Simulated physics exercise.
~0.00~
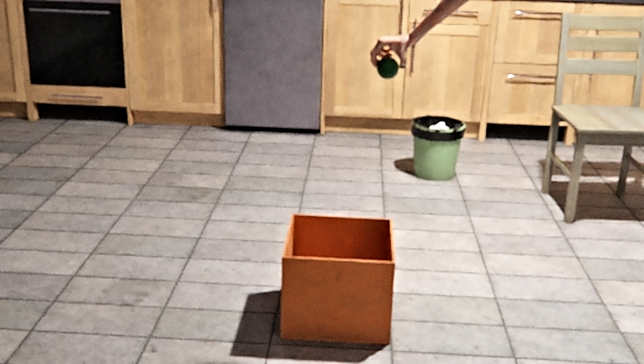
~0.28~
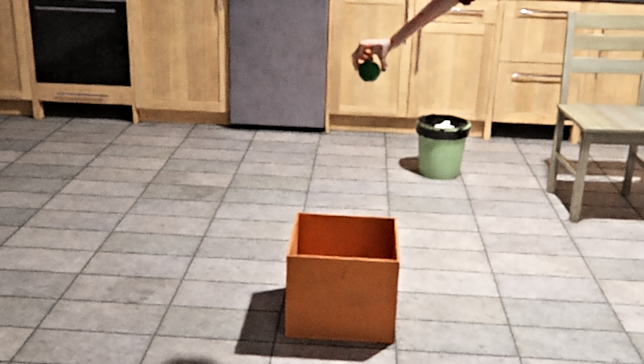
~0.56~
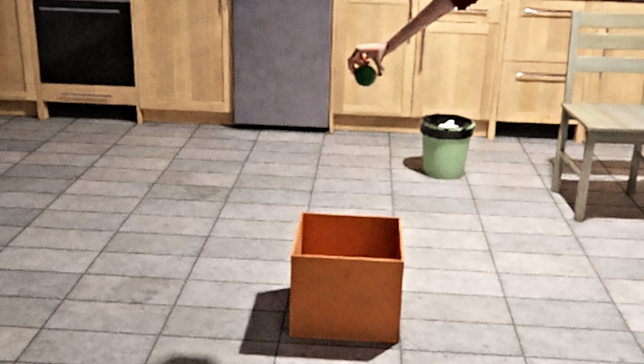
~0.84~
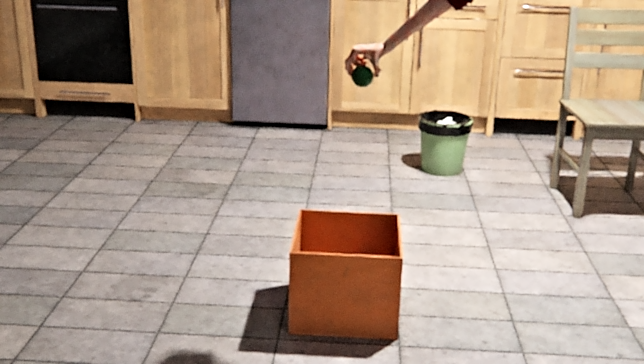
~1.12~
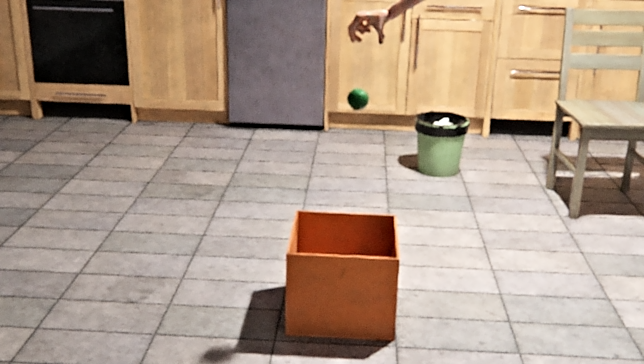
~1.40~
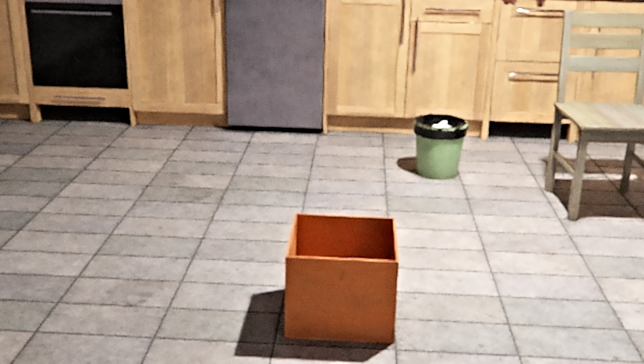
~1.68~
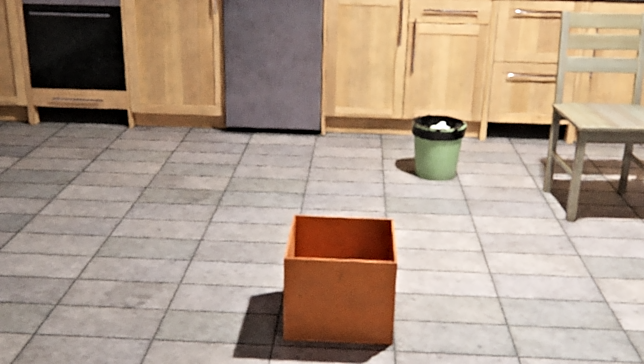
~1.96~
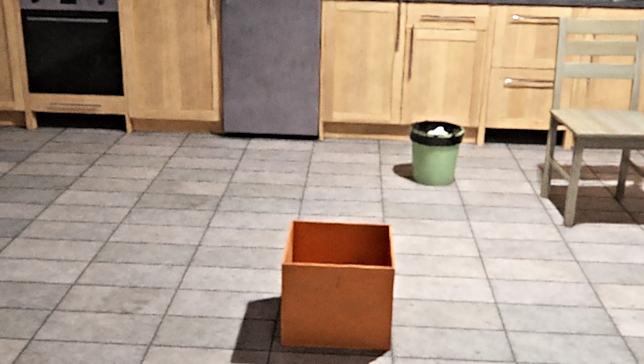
A small green apple is held by a hand reaching in from the upper right of a kitchen, seen from slightly above across a grey tiled floor. An open orange crate stands in the foreground, with a green bin, a pale chair, wooden cupboards and a grey appliance panel behind it. The hand carries the apple a little to the left and steadies it above the crate. Then the fingers let go, the apple falls and the hand draws back. The apple drops into the crate, out of sight behind its front wall, and the crate stays put.
